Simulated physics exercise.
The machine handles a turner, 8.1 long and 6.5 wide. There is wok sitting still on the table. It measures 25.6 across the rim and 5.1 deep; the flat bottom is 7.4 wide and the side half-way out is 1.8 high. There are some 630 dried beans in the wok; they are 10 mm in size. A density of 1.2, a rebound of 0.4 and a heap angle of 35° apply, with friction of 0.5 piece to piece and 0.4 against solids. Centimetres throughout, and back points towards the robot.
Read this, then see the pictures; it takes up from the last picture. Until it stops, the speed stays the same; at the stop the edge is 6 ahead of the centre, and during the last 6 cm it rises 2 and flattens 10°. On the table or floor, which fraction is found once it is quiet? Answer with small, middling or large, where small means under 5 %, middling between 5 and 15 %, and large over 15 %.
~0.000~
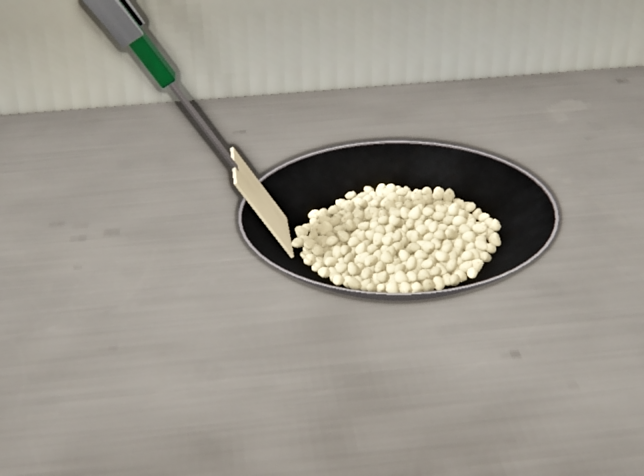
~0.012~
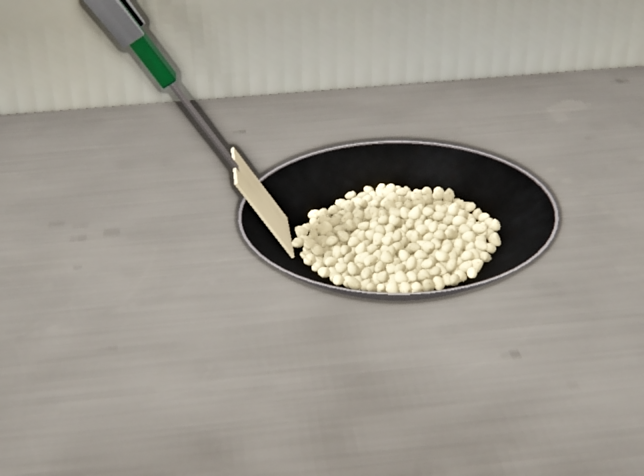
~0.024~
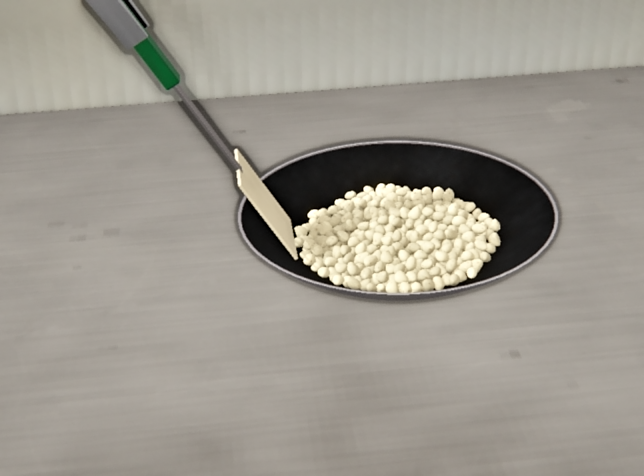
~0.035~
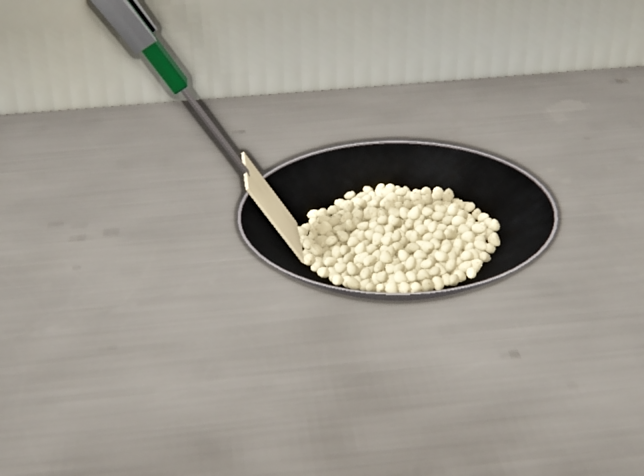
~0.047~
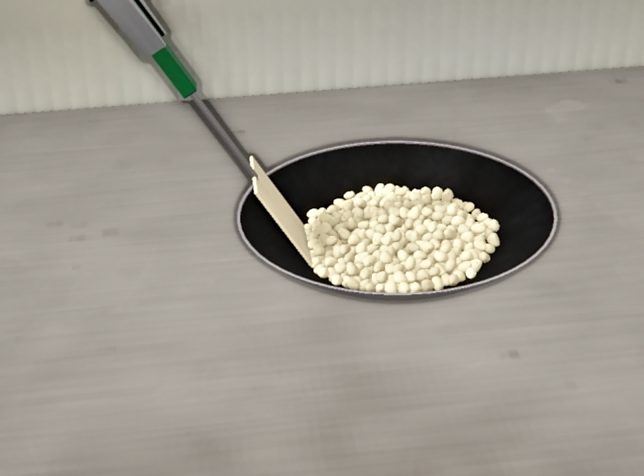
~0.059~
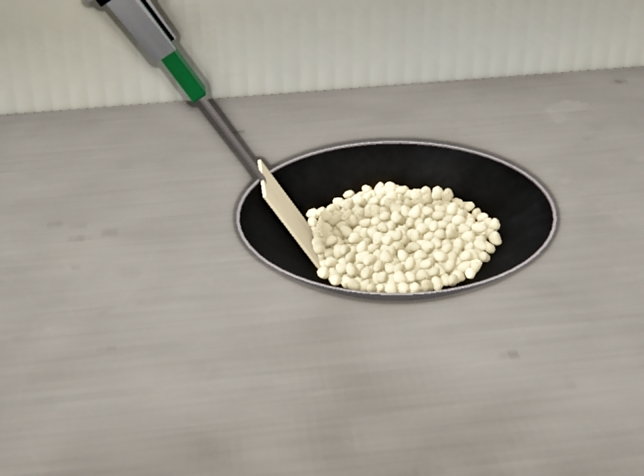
It is middling.
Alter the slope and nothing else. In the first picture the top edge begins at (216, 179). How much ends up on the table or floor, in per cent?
I'd estimate around 10 per cent.
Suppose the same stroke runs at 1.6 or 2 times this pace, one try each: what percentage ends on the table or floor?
Estimates, in order: 25 % and 40 %.
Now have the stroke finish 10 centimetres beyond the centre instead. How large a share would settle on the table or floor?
I'd expect close to 35 per cent then.
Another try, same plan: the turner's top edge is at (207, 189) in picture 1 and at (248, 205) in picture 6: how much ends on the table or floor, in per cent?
15 per cent.
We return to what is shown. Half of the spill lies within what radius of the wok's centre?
The answer is around 18 cm.
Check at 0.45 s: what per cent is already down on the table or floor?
Some 6 per cent of the load.
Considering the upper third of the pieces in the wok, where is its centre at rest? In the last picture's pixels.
About (498, 204).
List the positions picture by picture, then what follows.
The turner top edge at (234, 165), sloping 60°; upper third of the load around (401, 229), from x 300 to 495, top at y 190; 634 in the wok, in the first picture.
The turner top edge at (234, 165), sloping 60°; upper third of the load around (401, 229), from x 300 to 495, top at y 190, in the second picture.
The turner top edge at (238, 167), sloping 60°; upper third of the load around (401, 229), from x 300 to 495, top at y 190, in the third picture.
The turner top edge at (245, 170), sloping 60°; upper third of the load around (400, 229), from x 300 to 495, top at y 190, in the fourth picture.
The turner top edge at (253, 174), sloping 60°; upper third of the load around (398, 229), from x 310 to 495, top at y 190, in the fifth picture.
The turner top edge at (262, 178), sloping 60°; upper third of the load around (400, 226), from x 315 to 495, top at y 190; 634 in the wok, in the sixth picture.
After 0.14 s, sloping 60°, highest piece 5 above the table; 634 in the wok.
After 0.22 s, sloping 56°, highest piece 17 above the table; 632 in the wok, 2 on the blade or in flight.
After 0.45 s, sloping 50°, highest piece 61 above the table; 585 in the wok, 44 on the table or floor, 5 on the blade or in flight.
After 1.50 s, sloping 50°, highest piece 7 above the table; 582 in the wok, 52 on the table or floor.
In the end, 582 in the wok, 52 on the table or floor. That is 8 % on the table or floor.
